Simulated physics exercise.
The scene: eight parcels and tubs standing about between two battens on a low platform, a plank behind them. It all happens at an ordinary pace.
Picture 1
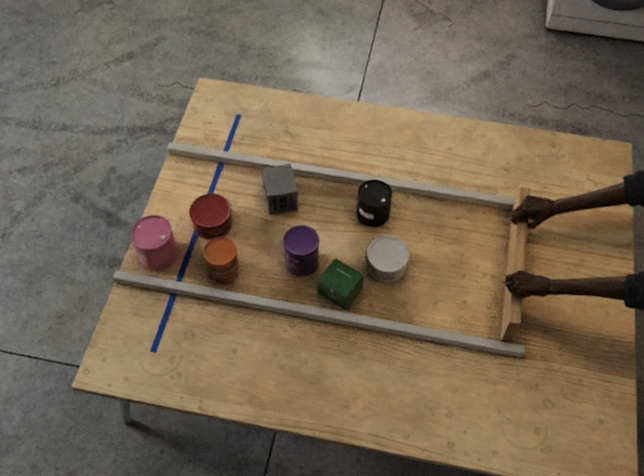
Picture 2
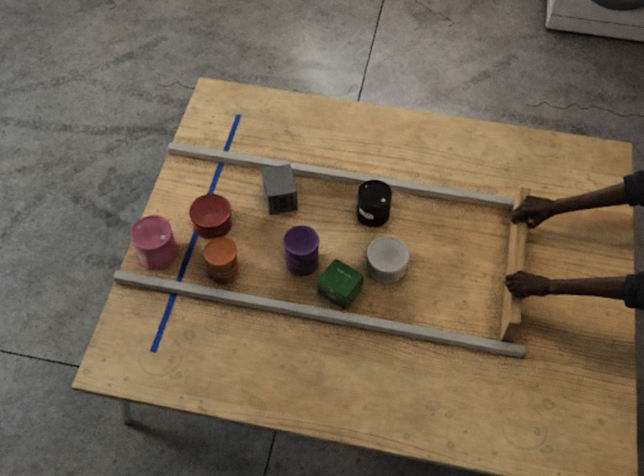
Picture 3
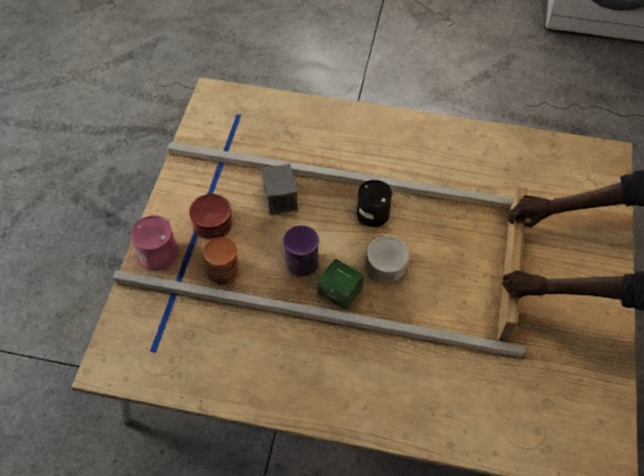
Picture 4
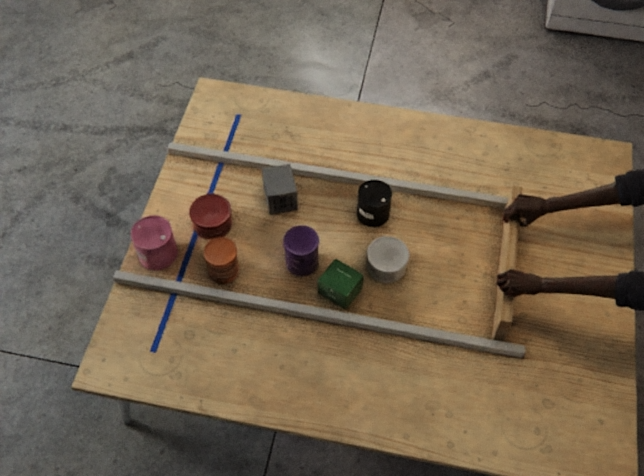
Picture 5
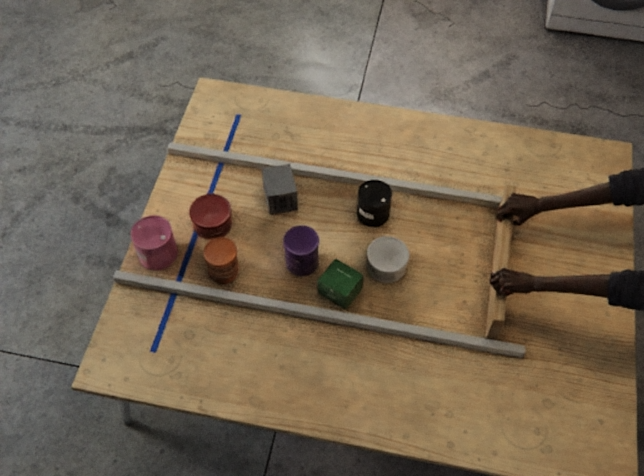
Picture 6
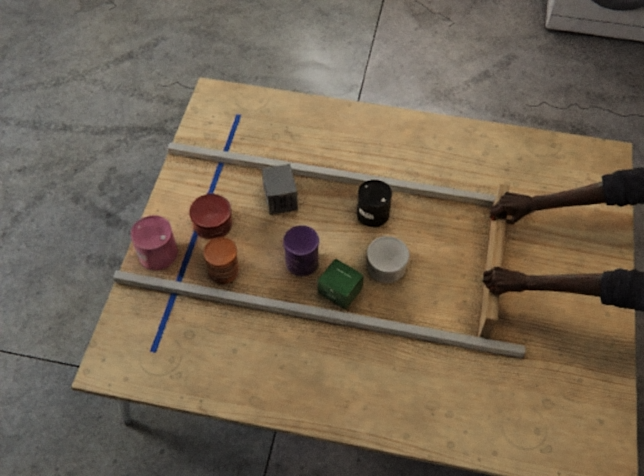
On a wooden tabletop, eight colourful tubs and box-shaped parcels stand between two grey battens, with a blue tape line near the left end. Two hands at the right hold a plank across the battens, then slide it slightly left, while the tubs and parcels stay still.
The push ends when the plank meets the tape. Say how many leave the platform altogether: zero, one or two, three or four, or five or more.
In the end the number that fall off is one or two.
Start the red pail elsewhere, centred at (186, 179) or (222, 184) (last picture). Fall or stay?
In that order, it is lost; comes down.
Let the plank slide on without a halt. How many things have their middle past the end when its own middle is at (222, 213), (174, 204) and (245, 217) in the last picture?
Past the end: 0, 5 and 0.
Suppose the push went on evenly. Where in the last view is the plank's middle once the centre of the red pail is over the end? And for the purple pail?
At (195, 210) for the red pail; at (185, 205) for the purple pail.
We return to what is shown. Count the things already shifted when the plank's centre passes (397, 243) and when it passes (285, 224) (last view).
By then 1, and 6.
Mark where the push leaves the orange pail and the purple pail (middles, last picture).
The orange pail at (132, 255), the purple pail at (147, 227).
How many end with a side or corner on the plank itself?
In contact: 3.
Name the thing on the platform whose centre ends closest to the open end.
Foremost is the red pail.
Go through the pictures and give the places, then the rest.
Pink canister (155, 243); red pail (212, 217); orange pail (222, 261); plank (516, 263); tape (200, 221), in the first picture.
Red pail (212, 217); purple pail (302, 251), in the second picture.
Orange pail (222, 261); green box (341, 284), in the third picture.
Pink canister (155, 243); grey crate (280, 189), in the fourth picture.
Red pail (212, 217); black canister (374, 204), in the fifth picture.
Pink canister (155, 243); red pail (212, 217); orange pail (222, 261); plank (495, 260); tape (200, 221), in the sixth picture.
Soon after, none off yet; pink canister at rest near (155, 243); red pail at rest near (212, 217); orange pail at rest near (222, 261).
In the end, the number that fall off is one or two; gone, pink canister.
